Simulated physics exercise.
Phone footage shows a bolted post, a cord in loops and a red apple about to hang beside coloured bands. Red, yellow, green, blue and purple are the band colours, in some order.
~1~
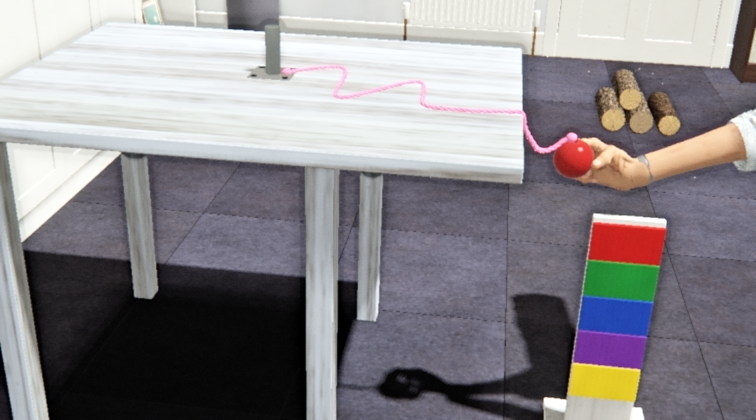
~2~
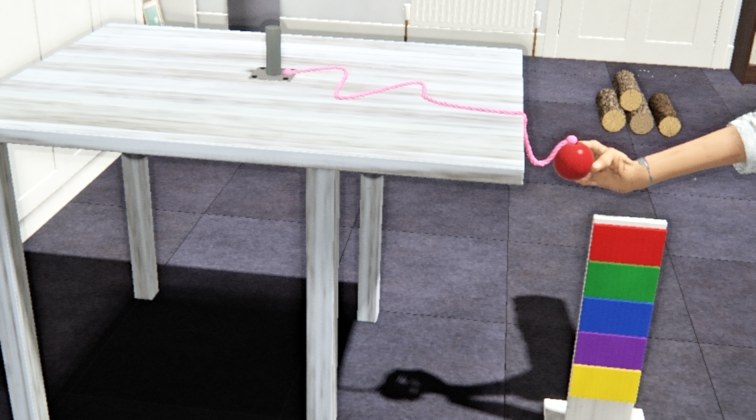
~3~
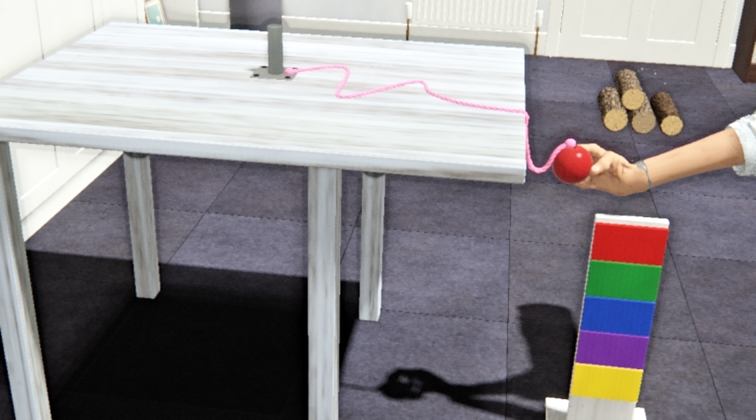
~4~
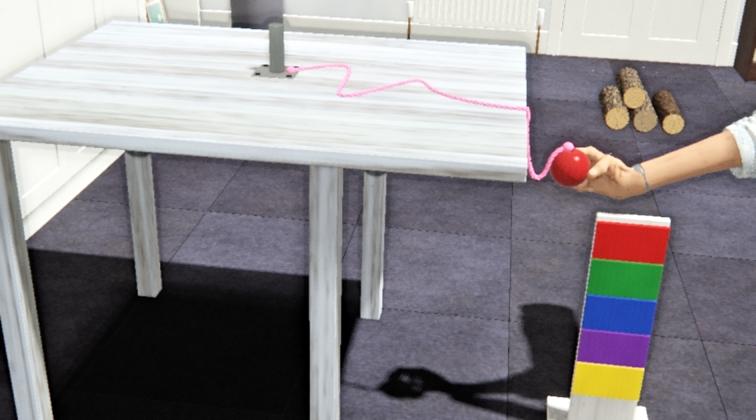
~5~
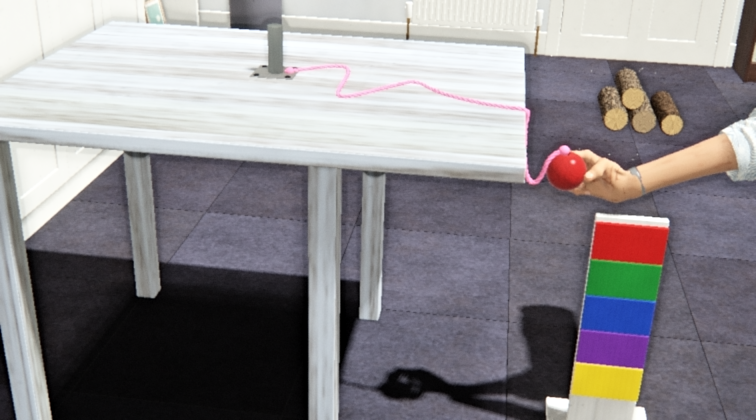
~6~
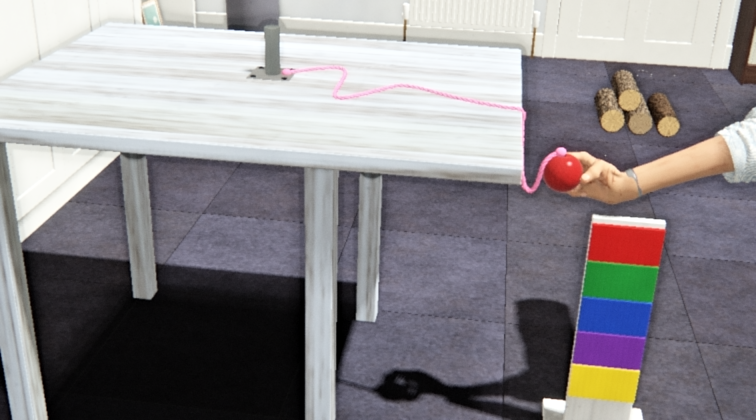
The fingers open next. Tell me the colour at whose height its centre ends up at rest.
It ends up level with yellow.
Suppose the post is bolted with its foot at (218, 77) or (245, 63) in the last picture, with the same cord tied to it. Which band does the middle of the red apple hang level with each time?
For the first try, purple; for the second, purple.
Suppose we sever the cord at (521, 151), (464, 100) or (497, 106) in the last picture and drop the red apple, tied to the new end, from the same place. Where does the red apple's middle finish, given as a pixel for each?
The pixels are (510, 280), (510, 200) and (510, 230), in the order of the tries.
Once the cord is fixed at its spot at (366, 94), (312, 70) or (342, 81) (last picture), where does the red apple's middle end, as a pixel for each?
For the three tries you'd see (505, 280), (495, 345) and (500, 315).
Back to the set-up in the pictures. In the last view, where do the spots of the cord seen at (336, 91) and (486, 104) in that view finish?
Near (420, 92) and (511, 202).
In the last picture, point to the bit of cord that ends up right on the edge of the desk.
About (404, 86).
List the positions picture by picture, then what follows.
In the first picture, red apple (574, 159); red (627, 245); green (621, 282); blue (615, 317); purple (609, 351); yellow (604, 384).
In the second picture, red apple (573, 161); cord through (326, 69) (338, 89) (390, 88) (428, 99) (519, 116).
In the third picture, red apple (572, 164).
In the fourth picture, red apple (570, 167); cord through (329, 66) (341, 87) (393, 86) (451, 97) (527, 130).
In the fifth picture, red apple (566, 171).
In the sixth picture, red apple (563, 172); cord through (325, 68) (337, 89) (389, 88) (468, 101) (521, 152).
A little later, apple near (530, 367); level with yellow.
Next, apple near (478, 354); level with yellow.
Later still, apple near (504, 365); level with yellow.
When it is over, apple near (495, 362); level with yellow. Its centre hangs level with the yellow band.
